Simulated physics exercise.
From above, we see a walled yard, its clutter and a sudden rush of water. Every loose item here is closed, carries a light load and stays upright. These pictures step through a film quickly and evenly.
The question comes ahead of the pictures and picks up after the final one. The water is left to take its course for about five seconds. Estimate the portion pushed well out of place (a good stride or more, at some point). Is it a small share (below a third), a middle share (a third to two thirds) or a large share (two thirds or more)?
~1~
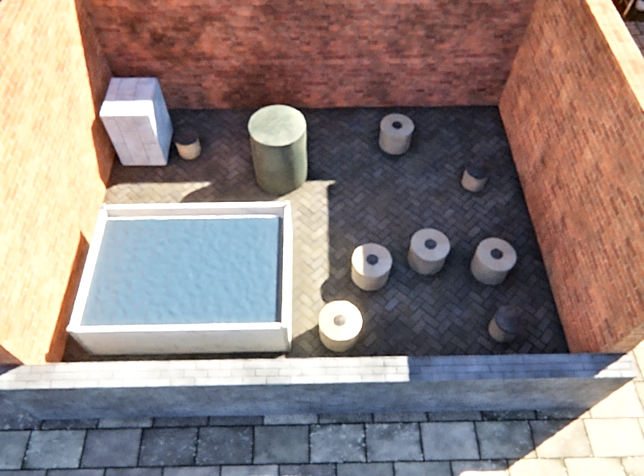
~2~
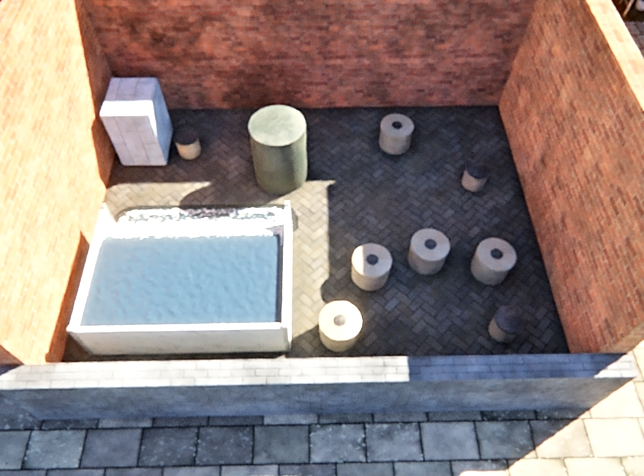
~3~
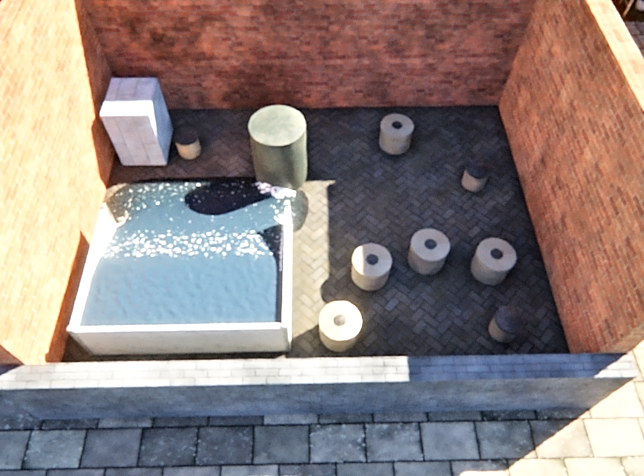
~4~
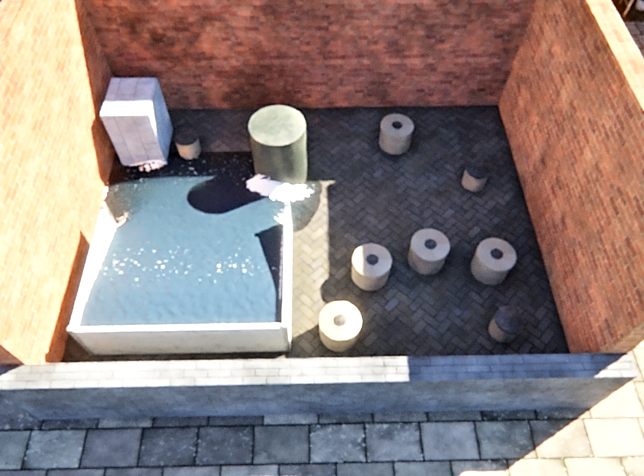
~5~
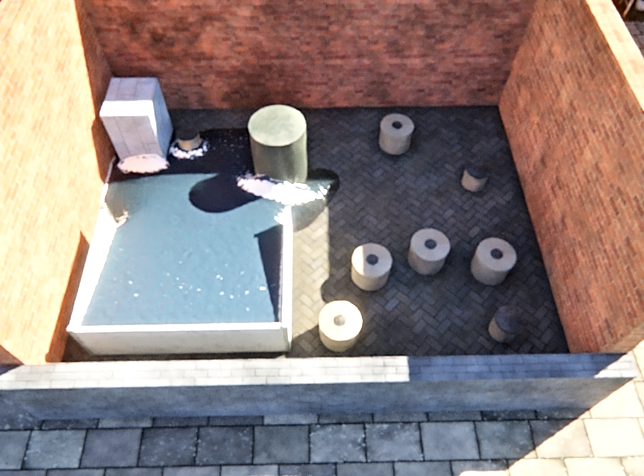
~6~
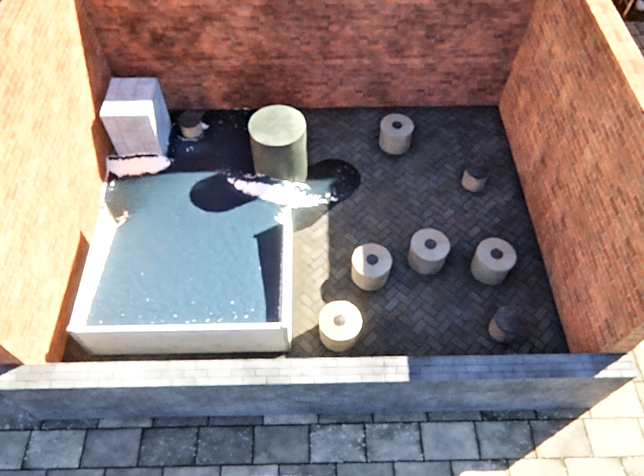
A middle share, a third to two thirds.
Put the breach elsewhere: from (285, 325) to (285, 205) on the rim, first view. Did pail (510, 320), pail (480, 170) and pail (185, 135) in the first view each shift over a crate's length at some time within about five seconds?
Well, in order they come out as beyond that mark, beyond that mark and under that mark.
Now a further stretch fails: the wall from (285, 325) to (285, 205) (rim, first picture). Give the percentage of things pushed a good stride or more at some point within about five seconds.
About 90 per cent.
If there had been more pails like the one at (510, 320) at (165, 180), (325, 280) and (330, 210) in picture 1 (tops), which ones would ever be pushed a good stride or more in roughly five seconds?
The first travels far, the second sits tight, the third sits tight.
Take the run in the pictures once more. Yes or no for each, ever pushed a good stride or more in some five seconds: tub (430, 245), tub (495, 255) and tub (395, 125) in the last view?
Short of that; goes that far; goes that far.
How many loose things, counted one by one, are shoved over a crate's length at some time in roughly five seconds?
By my count, 4.
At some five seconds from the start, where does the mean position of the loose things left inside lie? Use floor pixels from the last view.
The average sits close to (414, 261).
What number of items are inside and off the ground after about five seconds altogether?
It adds up to 4.
A moment on, 1 of 8 are well off their spots; 1 afloat.
Next, 1 of 8 are well off their spots; 1 afloat.
Later, 2 of 8 are well off their spots; 3 afloat.
In the end, 4 of 8 are well off their spots, and 4 have been at some point; 4 afloat.
